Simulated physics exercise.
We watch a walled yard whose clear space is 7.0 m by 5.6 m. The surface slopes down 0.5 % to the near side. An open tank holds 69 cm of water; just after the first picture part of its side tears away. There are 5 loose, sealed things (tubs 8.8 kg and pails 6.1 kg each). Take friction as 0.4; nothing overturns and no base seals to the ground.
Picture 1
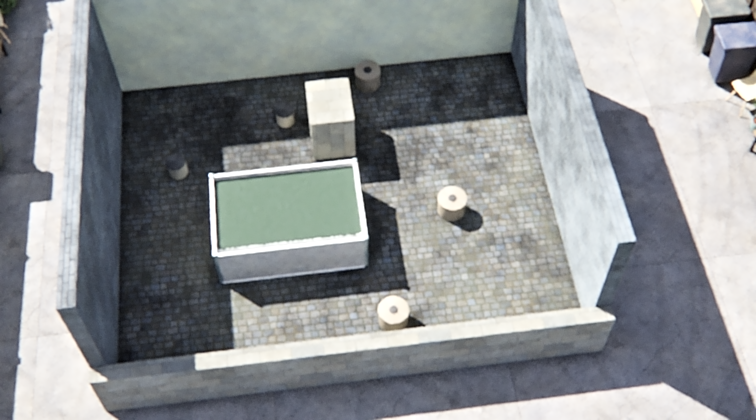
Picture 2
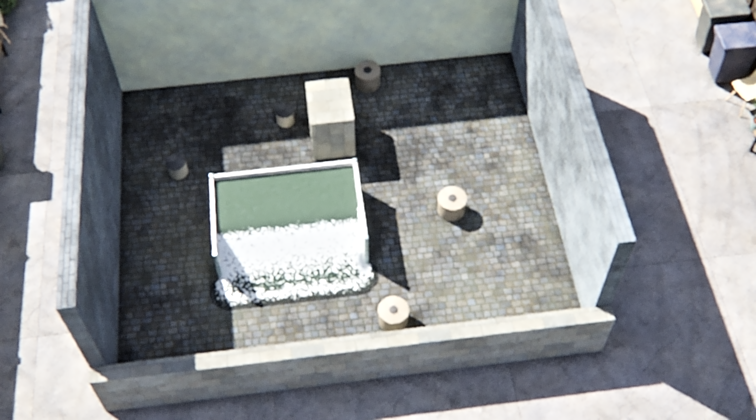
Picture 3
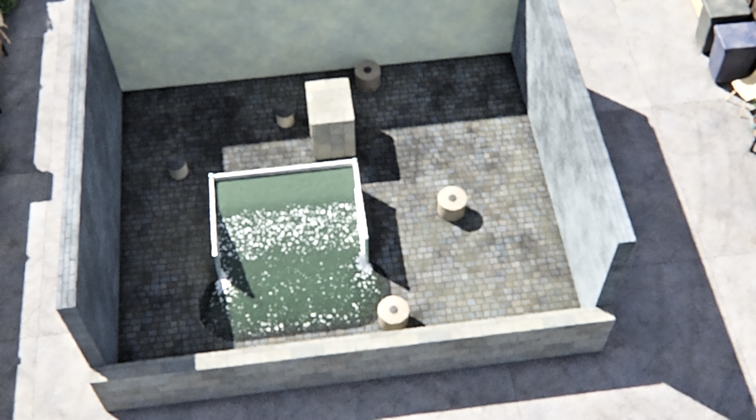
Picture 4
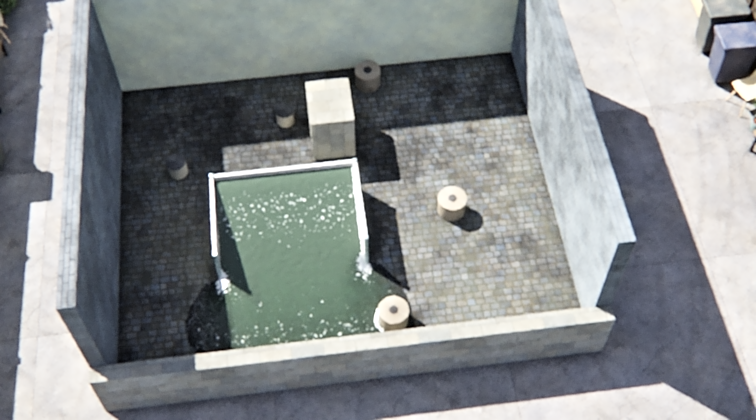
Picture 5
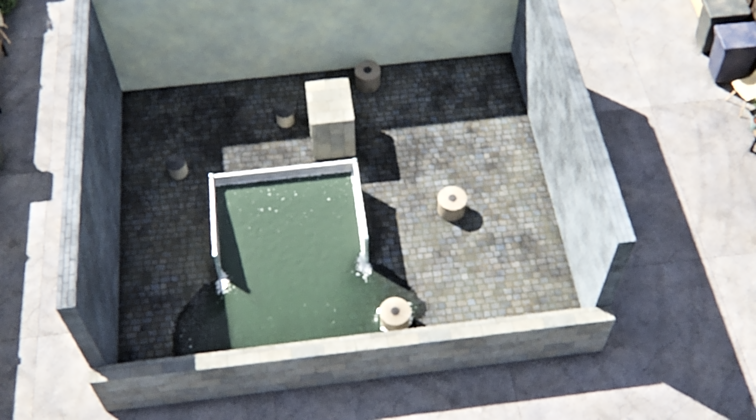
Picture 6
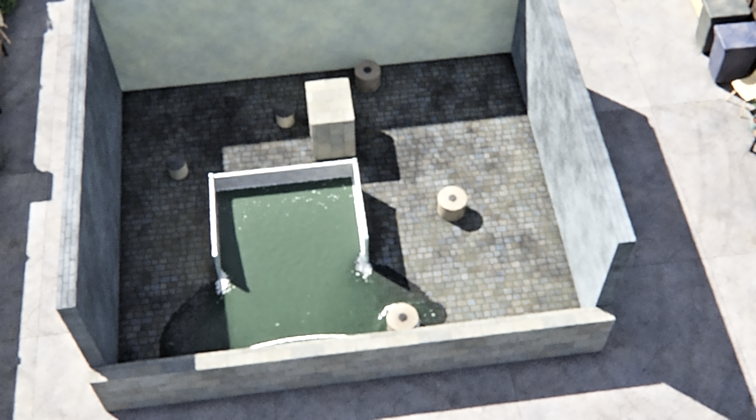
To begin with, a white-rimmed tank of green water stands among small round containers and a pale block in a walled, paved yard. Its near side gives way and water rushes out in white froth, then spreads green to the near wall, where one container shifts slightly while the others stay put.
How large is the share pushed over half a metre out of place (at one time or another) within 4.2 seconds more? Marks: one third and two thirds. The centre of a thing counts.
That comes to one to two thirds.
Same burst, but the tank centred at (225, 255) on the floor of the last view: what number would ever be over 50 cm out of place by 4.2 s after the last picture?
In that case 2 of them.
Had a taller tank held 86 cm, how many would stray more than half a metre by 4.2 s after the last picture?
Then 3.
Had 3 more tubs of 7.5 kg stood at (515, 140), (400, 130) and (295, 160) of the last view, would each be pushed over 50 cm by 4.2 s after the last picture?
In that order: Over, less, short of it.
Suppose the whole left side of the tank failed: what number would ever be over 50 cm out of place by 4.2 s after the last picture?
Then 4.
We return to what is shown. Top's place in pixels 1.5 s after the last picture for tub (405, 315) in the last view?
Near (560, 258).
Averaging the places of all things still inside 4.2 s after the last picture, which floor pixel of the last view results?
At about (354, 128).
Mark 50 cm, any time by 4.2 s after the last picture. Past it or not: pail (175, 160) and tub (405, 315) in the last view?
In that order: More, over.
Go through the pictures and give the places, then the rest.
The first picture shows a tub at (393, 310), on the bottom; a tub at (368, 70) rests on the ground; water covers 3.0 m2; 0 of 5 have shifted.
The second picture shows a tub at (393, 310) rests on the ground; a tub at (368, 70) rests on the ground; 4.3 m2 under water; 0 of 5 have shifted.
The third picture shows a tub at (393, 310), on the bottom; a tub at (368, 70) rests on the ground; 5.9 m2 under water; 0 of 5 have shifted.
The fourth picture shows a tub at (393, 310) rests on the ground; a tub at (368, 70) rests on the ground; water covers 7.5 m2; 0 of 5 have shifted.
The fifth picture shows a tub at (395, 311) rests on the ground, 3 cm from its start; a tub at (368, 70), on the bottom; 8.1 m2 under water; 0 of 5 have shifted.
The sixth picture shows a tub at (403, 317), on the bottom, 19 cm from its start; a tub at (368, 70) rests on the ground; water covers 8.6 m2; 1 of 5 have shifted.
Then, 0.4 s after the last picture 1 of 5 are over 50 cm from their spots; 0 afloat.
Then, 1.5 s after the last picture 1 of 5 are over 50 cm from their spots; 1 afloat.
Then, 2.8 s after the last picture 2 of 5 are over 50 cm from their spots; 1 afloat.
Then, 4.2 s after the last picture 2 of 5 are over 50 cm from their spots, and 2 have been at some point; 1 afloat.
